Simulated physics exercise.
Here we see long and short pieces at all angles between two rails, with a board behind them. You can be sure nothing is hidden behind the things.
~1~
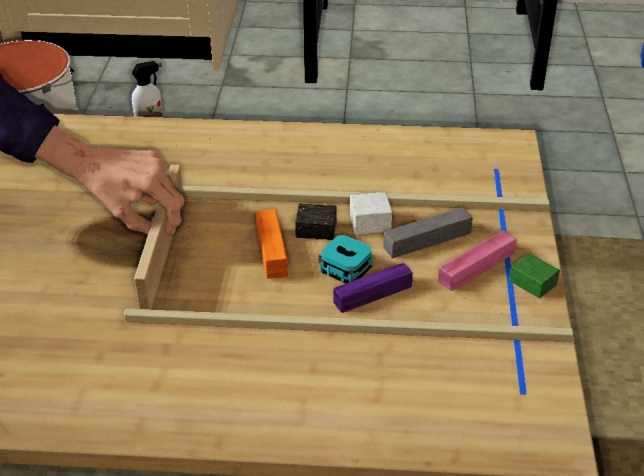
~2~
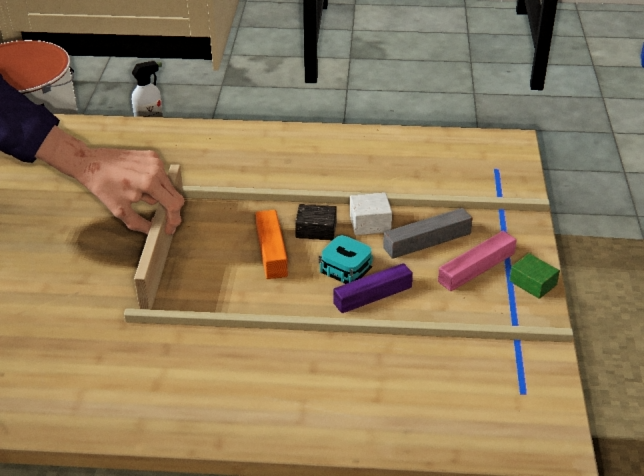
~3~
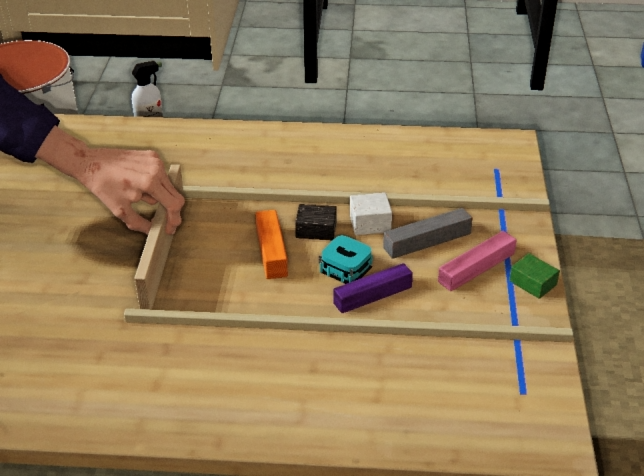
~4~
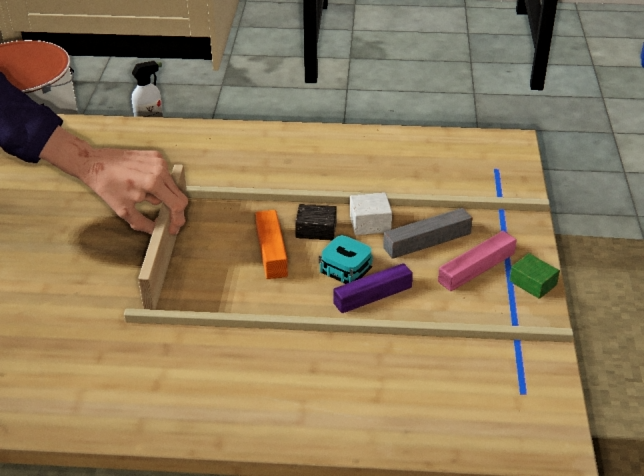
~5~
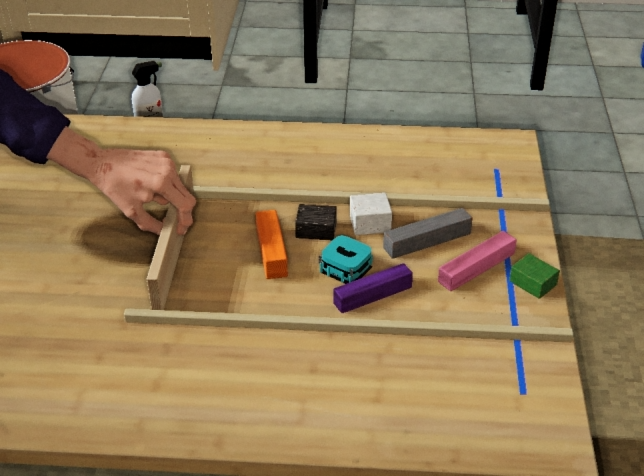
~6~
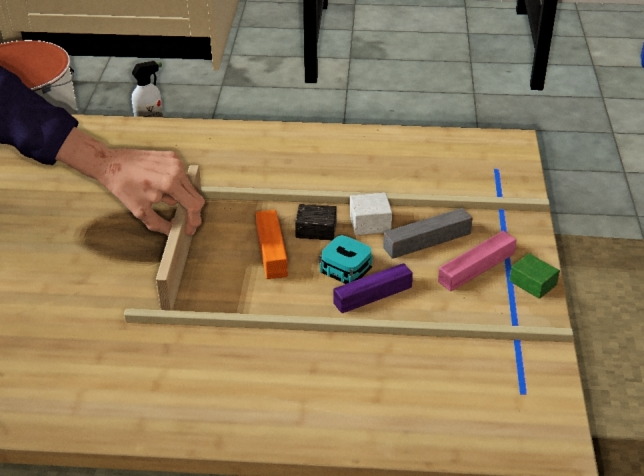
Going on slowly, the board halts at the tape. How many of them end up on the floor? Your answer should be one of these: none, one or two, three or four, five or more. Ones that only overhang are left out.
The count is three or four.
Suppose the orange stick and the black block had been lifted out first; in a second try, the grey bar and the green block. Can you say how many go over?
Tally of falls: 2 for the first try, 2 for the second.
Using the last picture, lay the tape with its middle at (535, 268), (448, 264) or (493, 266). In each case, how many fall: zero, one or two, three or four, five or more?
Tape by tape, the falls would be five or more, then no fall at all, then either three or four.
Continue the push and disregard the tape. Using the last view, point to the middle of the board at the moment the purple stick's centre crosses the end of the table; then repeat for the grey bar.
Purple stick: (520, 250); grey bar: (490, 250).
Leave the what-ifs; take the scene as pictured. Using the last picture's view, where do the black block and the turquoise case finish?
They come to rest around (540, 223) and (553, 268).
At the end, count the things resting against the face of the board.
That comes to 2.
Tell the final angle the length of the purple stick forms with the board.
Roughly 55° out of line.
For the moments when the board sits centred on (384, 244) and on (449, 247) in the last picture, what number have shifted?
That gives 7 for the first and 8 for the second.
Soon after, none off yet; green block at rest near (534, 276); pink stick at rest near (478, 261); grey bar at rest near (428, 233).
At rest, the number that fall off is three or four; fallen, white block, grey bar, pink stick and green block.
